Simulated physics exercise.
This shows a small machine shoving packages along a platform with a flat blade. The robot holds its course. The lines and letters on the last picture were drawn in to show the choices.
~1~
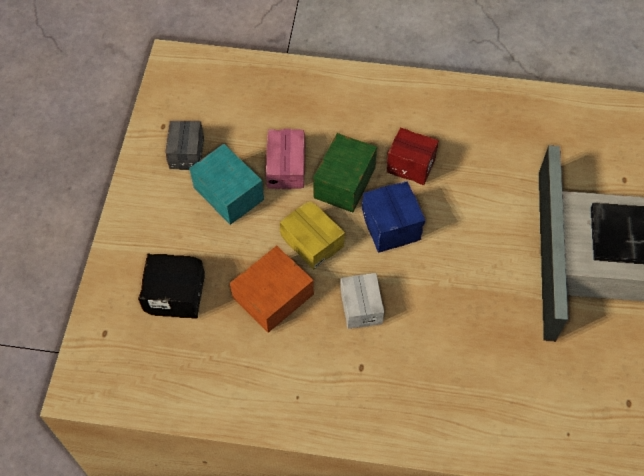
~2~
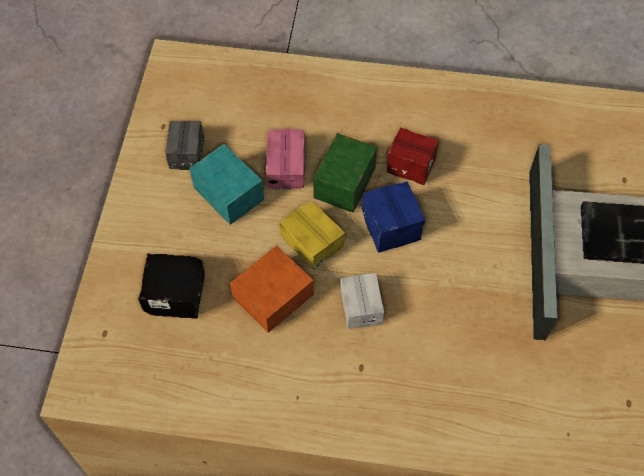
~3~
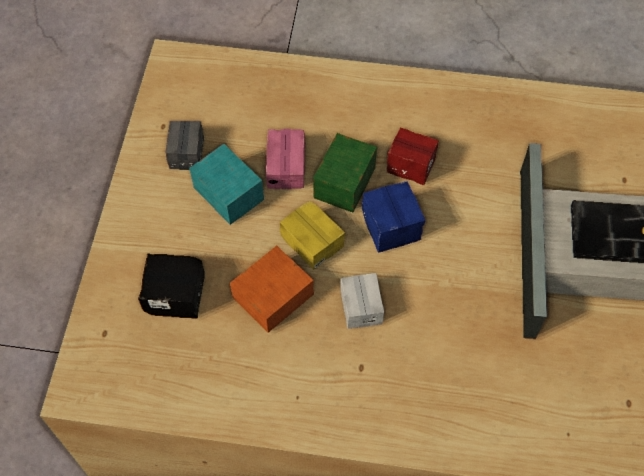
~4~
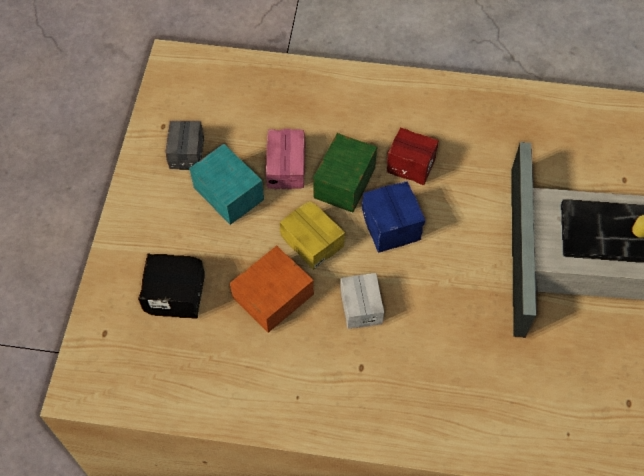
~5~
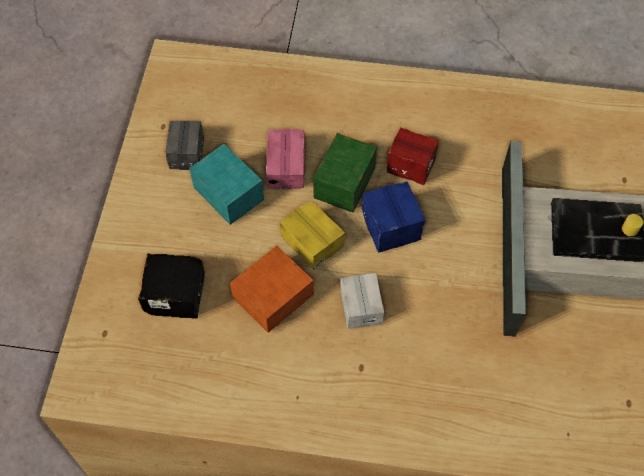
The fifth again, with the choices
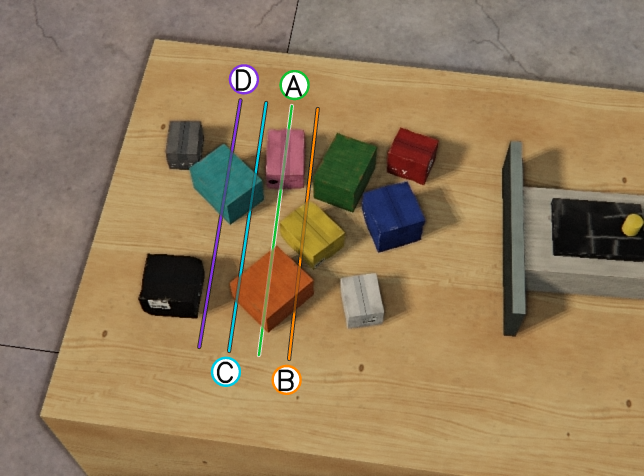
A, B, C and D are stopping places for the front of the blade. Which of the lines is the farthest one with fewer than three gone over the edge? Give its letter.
At D, and not beyond.
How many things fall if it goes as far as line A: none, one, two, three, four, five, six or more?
The count is none.
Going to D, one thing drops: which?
The grey parcel.
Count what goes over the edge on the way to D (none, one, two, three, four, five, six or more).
By then, one.
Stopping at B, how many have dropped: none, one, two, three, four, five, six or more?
By then, none.
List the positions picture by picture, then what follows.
The first frame shows yellow box (312, 234); black box (173, 286); turquoise crate (227, 184).
The second frame shows robot (621, 232); white parcel (362, 301).
The third frame shows robot (611, 231); green crate (345, 173).
The fourth frame shows robot (601, 230); blue parcel (392, 217).
The fifth frame shows robot (591, 229); grey parcel (185, 145); yellow box (312, 234); black box (173, 286).
On the marked copy, A at (277, 221); B at (304, 224); C at (249, 217); D at (222, 214).
Taking D. A third of the way, robot (481, 215); red box (384, 153); green crate (337, 173).
Two thirds of the way, robot (376, 203); grey parcel (170, 146); pink box (205, 133).
When it is over, robot (293, 193); grey parcel over the edge; pink box (132, 122); one fallen.
As for the rest, A is within the limit but short; B is within the limit but short; C is within the limit but short.
